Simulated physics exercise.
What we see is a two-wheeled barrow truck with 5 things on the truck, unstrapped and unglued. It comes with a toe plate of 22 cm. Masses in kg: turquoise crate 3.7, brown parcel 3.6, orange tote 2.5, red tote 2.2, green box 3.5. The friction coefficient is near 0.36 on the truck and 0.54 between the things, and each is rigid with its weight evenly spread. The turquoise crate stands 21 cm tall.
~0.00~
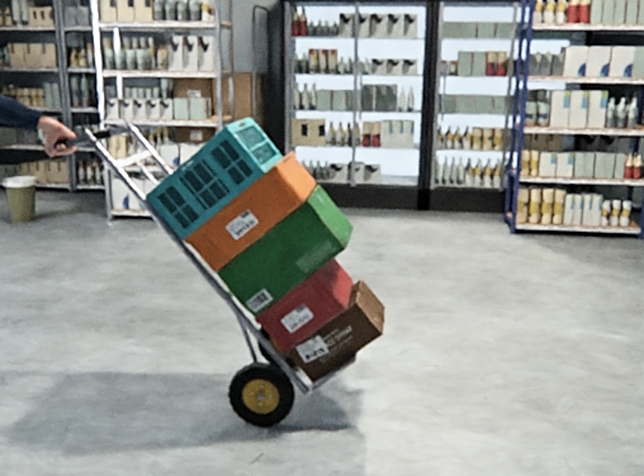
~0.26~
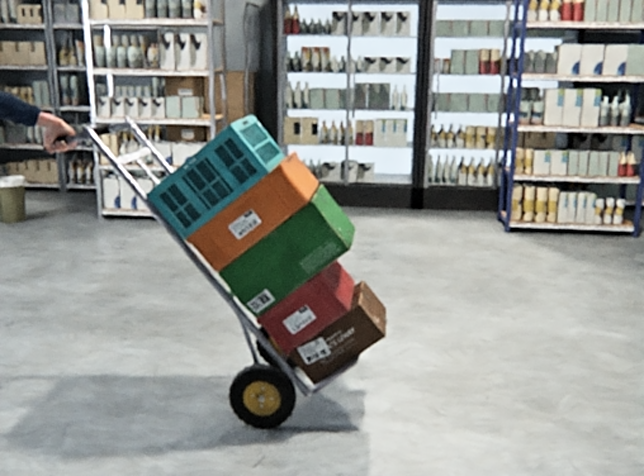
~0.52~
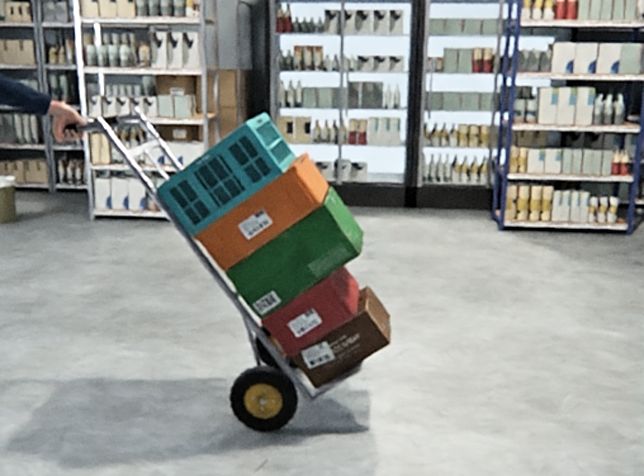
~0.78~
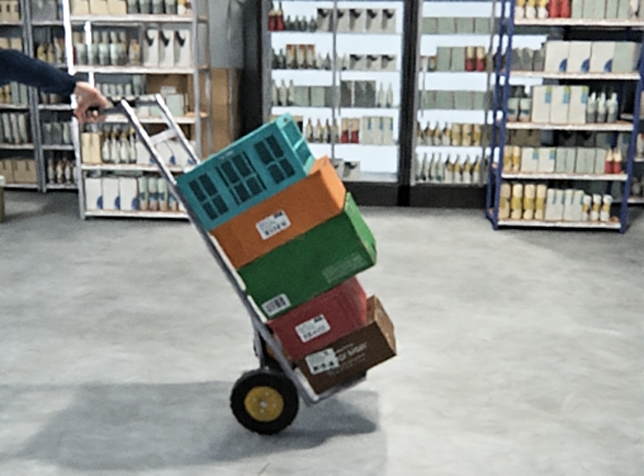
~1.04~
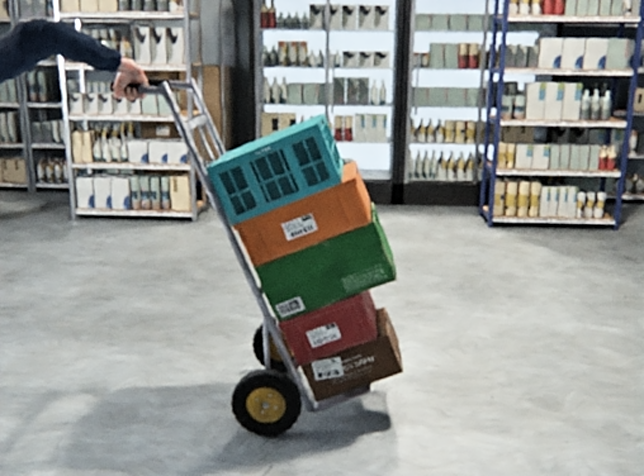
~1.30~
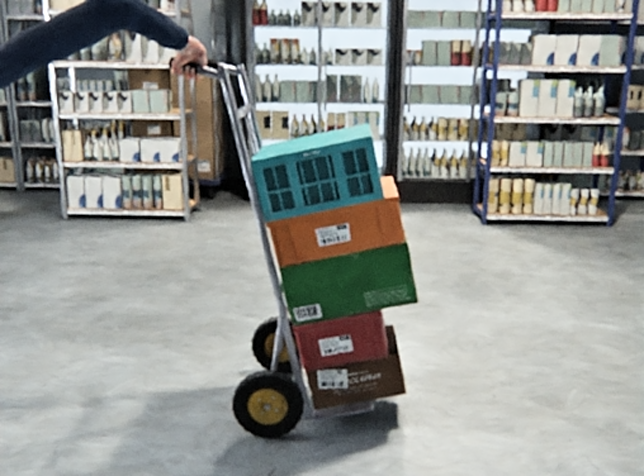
Stacked hand truck with five colourful boxes and crates swinging from a steep backward lean towards upright as a hand raises its handle.
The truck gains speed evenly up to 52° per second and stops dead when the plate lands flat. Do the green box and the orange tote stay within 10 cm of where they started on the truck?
Green box: No; orange tote: No.
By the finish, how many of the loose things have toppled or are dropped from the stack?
Tally: 4.
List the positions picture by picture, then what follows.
In the first frame, leaning back 40°; green box (287, 250); orange tote (254, 211).
In the second frame, leaning back 39°; red tote (309, 300); turquoise crate (220, 175).
In the third frame, leaning back 36°; brown parcel (343, 335); red tote (313, 303).
In the fourth frame, leaning back 31°; turquoise crate (250, 169); brown parcel (347, 343).
In the fifth frame, leaning back 23°; red tote (331, 315); turquoise crate (280, 167).
In the sixth frame, leaning back 13°; green box (349, 271); orange tote (337, 220).
Around 2.00 s, truck upright; orange tote tipped 17° against what carries it near (417, 240); green box tipped 17° against what carries it near (399, 289); turquoise crate tipped 17° against what carries it.
Around 2.50 s, truck upright; turquoise crate and orange tote now dropped from the stack; green box tipped 54° against what carries it near (450, 306); red tote tipped 54° against what carries it.
Around 2.80 s, truck upright; green box now dropped from the stack; red tote on its side; brown parcel tipped 5° against what carries it.
Finally (4.1 s), dropped from the stack, turquoise crate, orange tote and green box; on their side or leaning hard on the truck, red tote; the last one still in place (within 10 cm). In the last view, green box near (524, 346), orange tote near (581, 351).
